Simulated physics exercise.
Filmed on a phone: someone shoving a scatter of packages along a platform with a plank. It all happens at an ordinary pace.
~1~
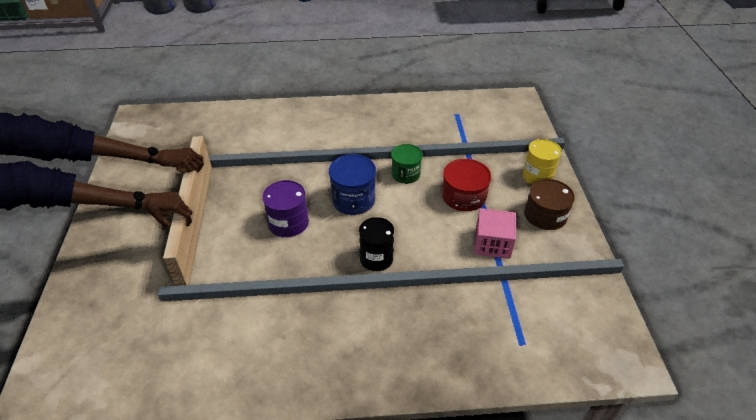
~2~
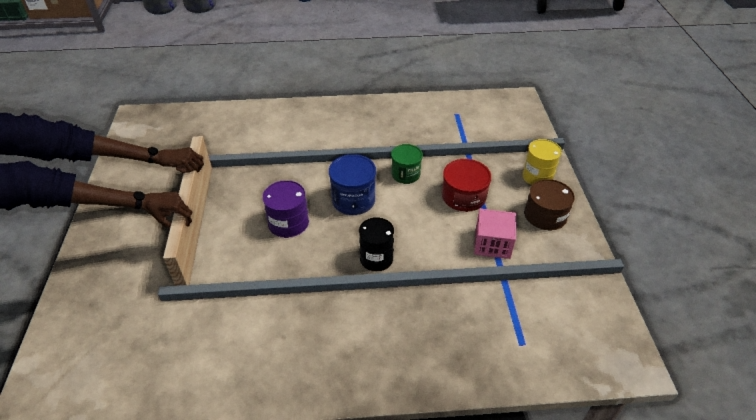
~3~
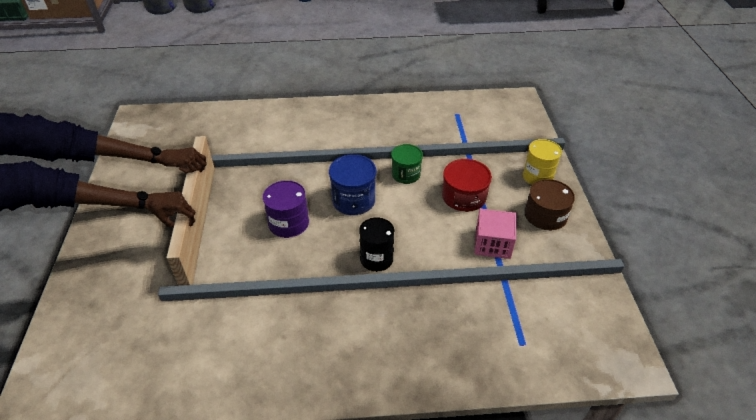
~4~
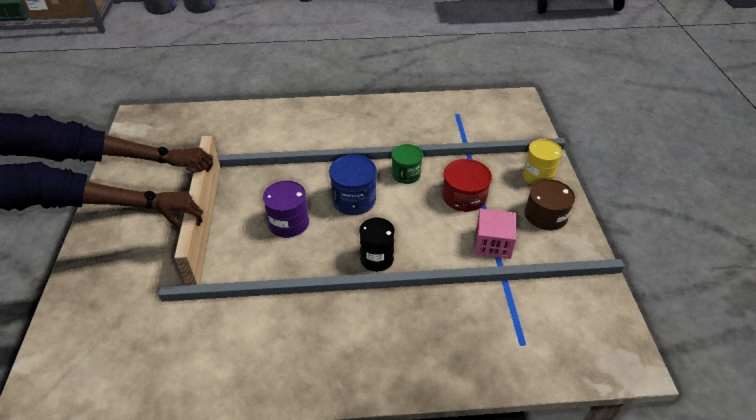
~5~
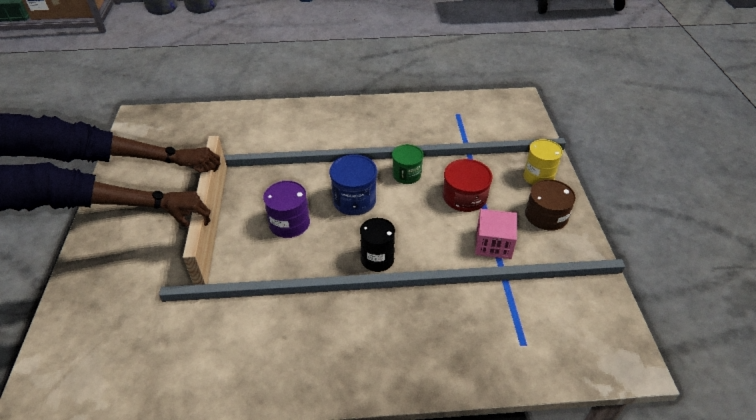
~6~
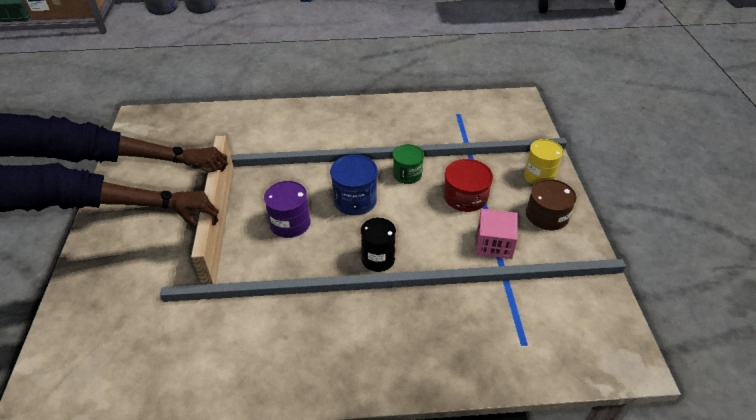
A wooden plank, gripped by two hands reaching in from the left, slides slowly a short way rightward between two gray rails on a tabletop. It closes part of the gap to the purple canister, while the colorful containers and pink crate ahead stay essentially still around the blue tape line.
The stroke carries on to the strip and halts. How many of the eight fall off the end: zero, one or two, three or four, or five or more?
The number that fall off is zero.
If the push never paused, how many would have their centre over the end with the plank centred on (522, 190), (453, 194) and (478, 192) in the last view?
The counts: 1, 0 and 0.
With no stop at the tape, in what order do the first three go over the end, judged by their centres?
In order: The brown canister, then the red pail, then the yellow canister.
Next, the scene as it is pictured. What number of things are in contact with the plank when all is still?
It touches 4.
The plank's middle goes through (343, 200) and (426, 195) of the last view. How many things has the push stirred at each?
First 2, then 5.
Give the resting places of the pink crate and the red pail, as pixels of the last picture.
The pink crate at (545, 230), the red pail at (547, 192).
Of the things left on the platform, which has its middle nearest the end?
It is the brown canister.
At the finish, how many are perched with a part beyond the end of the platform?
1 of them.
Early on, none off yet; yellow canister at rest near (543, 163); brown canister at rest near (551, 205); pink crate at rest near (497, 234).
Finally, the number that fall off is zero.
